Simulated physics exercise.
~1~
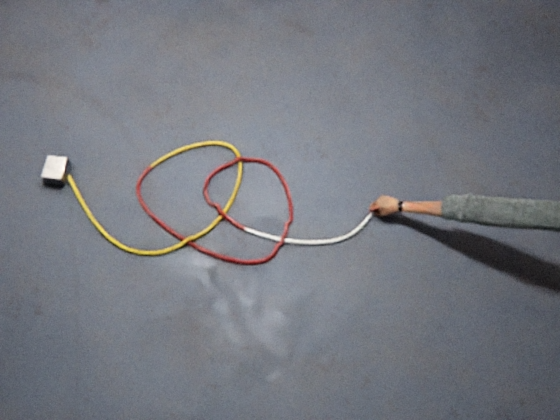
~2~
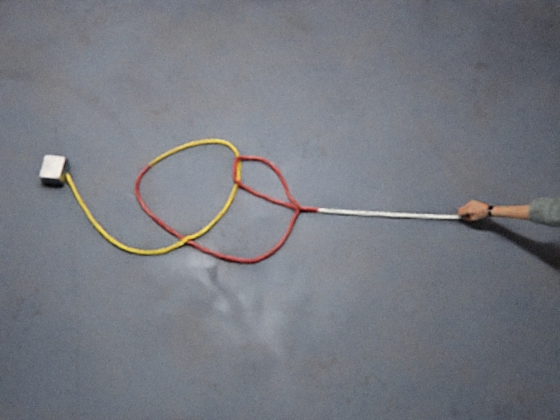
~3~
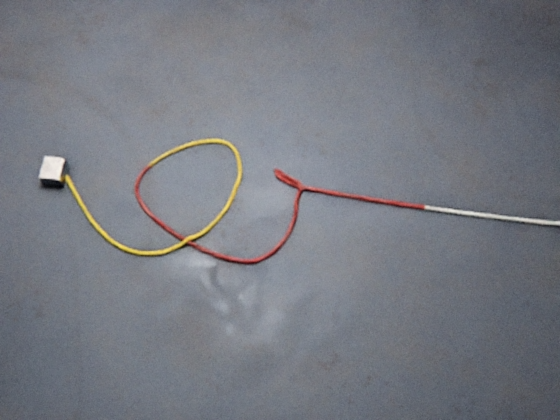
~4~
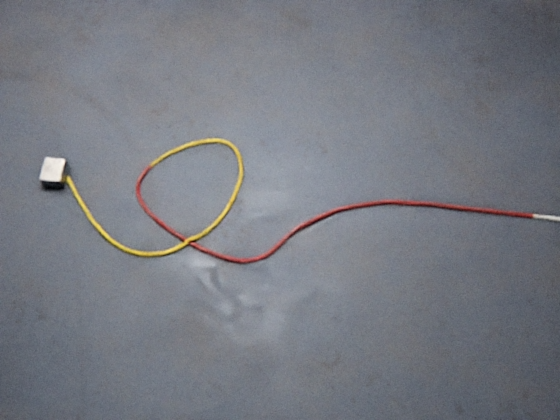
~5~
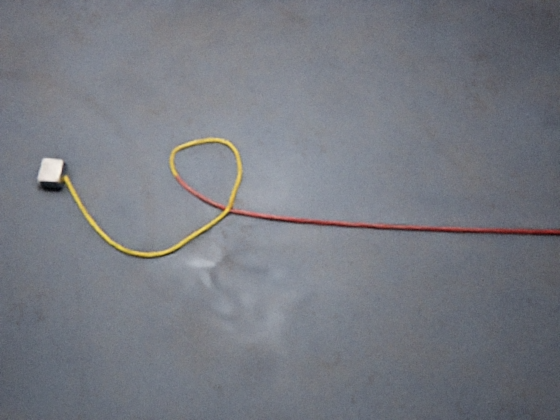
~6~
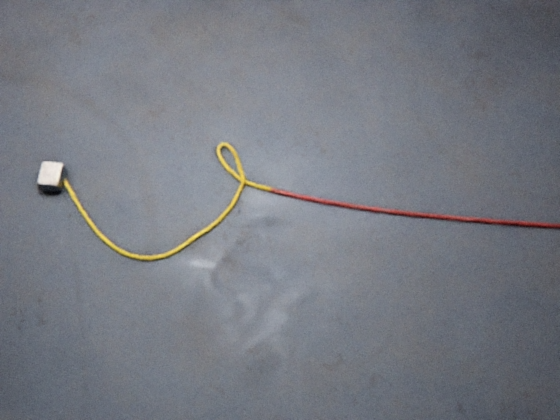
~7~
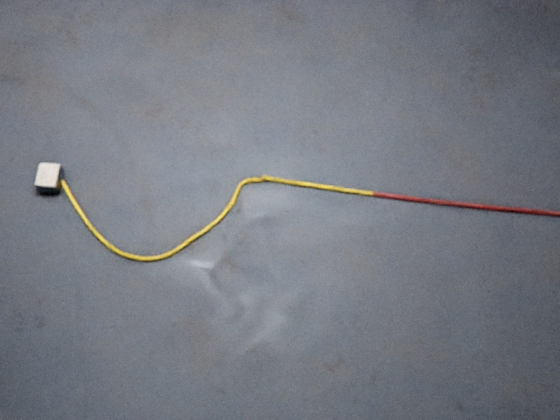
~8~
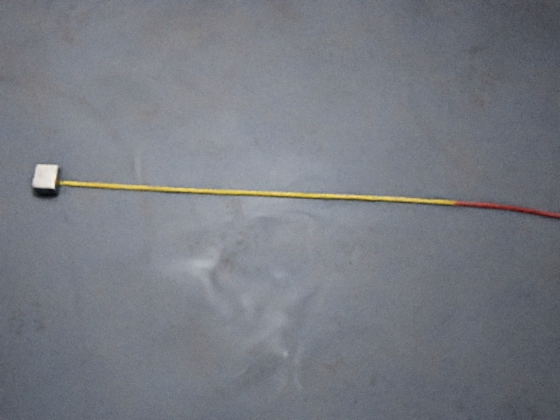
At the start, a rope dyed yellow, red and white lies in overlapping loops on a grey floor, its left end attached to a small pale block, while a hand holds the white end at the right. The hand carries that end away to the right, drawing the white section straight and then passing out of view. The red loop on the right slips open, leaving a single loop of yellow and red. That loop shrinks to a small yellow one, then opens into a bend. Finally, the yellow section stretches straight from the block, with red trailing off to the right and no knot left.
